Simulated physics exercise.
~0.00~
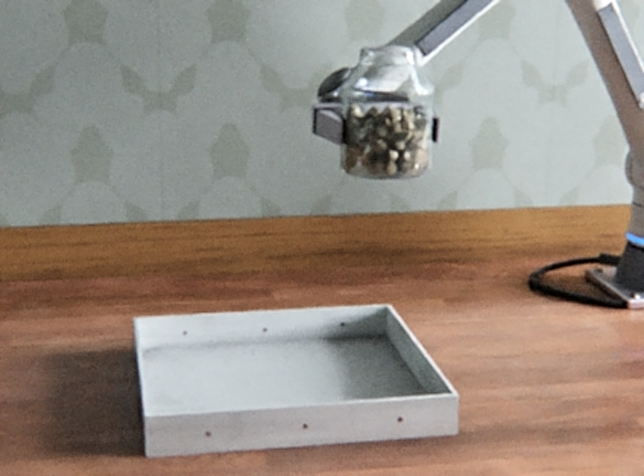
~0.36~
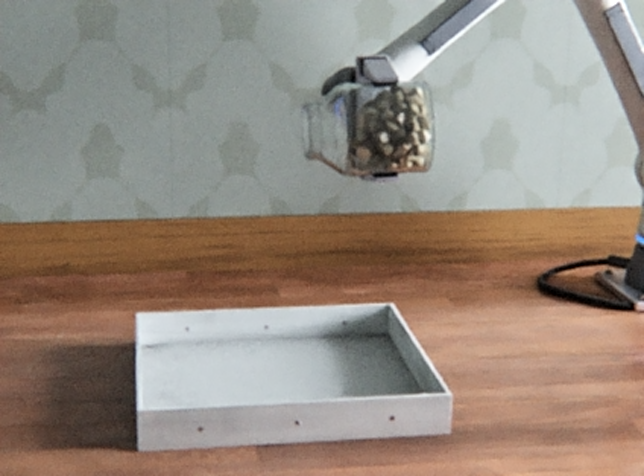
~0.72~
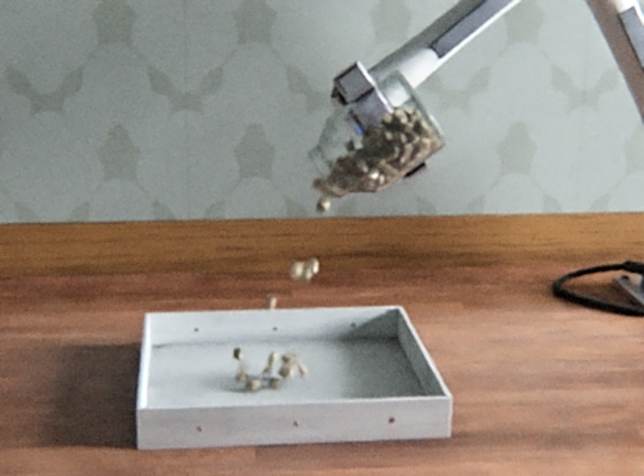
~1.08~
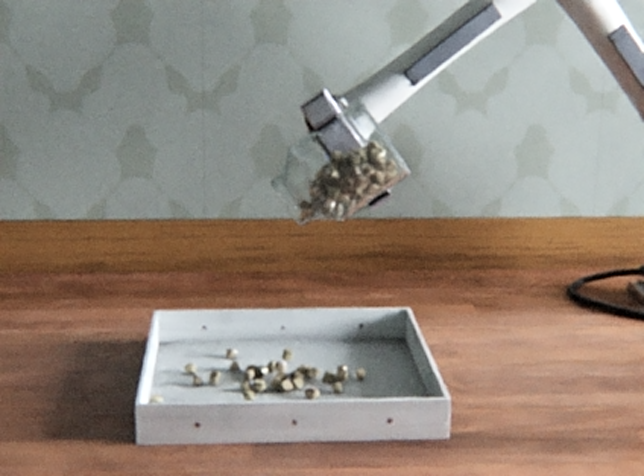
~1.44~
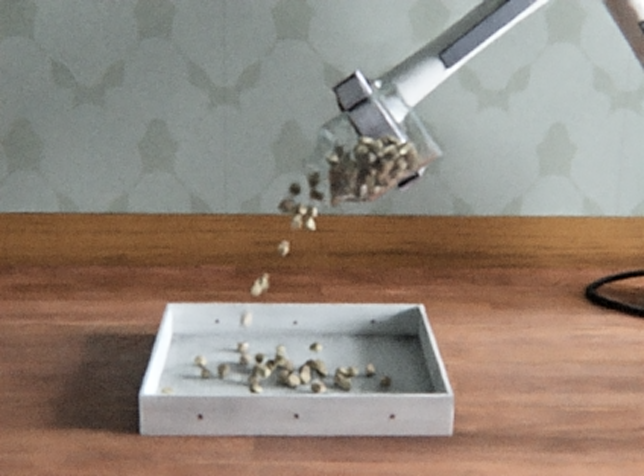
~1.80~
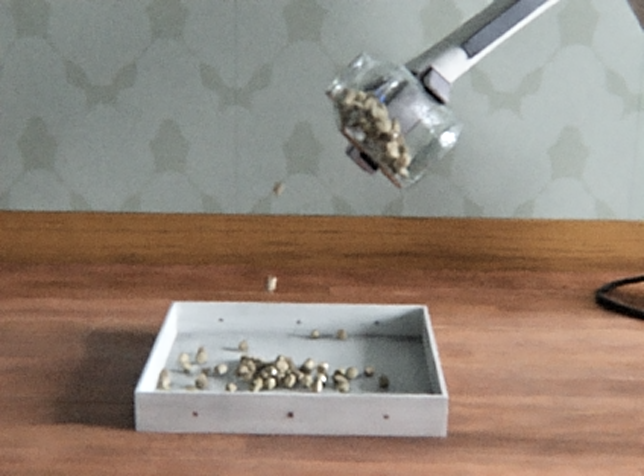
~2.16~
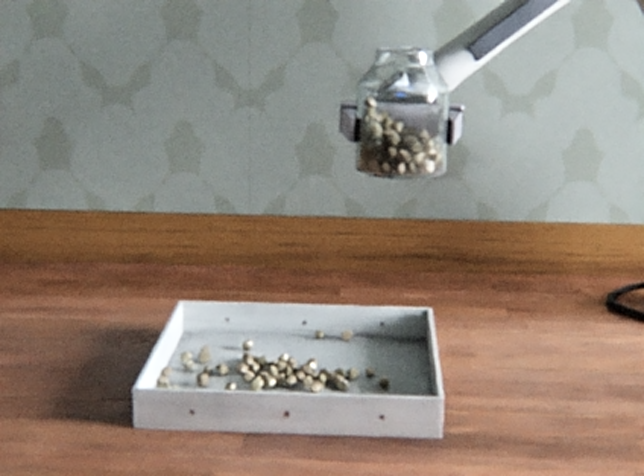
On a reddish-brown wooden table before a pale green patterned wall, seen from slightly above and in front, a grey robot arm reaches in from the right, gripping a clear glass jar partly filled with small brown and cream pebbles. A shallow light grey square tray sits below, to the left. The arm tips the jar leftward until its mouth points down, and pebbles tumble out, scattering across the tray. It shifts slightly while more fall, then turns the jar back as the last few drop. Finally the jar is upright, still holding many pebbles, with a loose cluster lying in the tray.
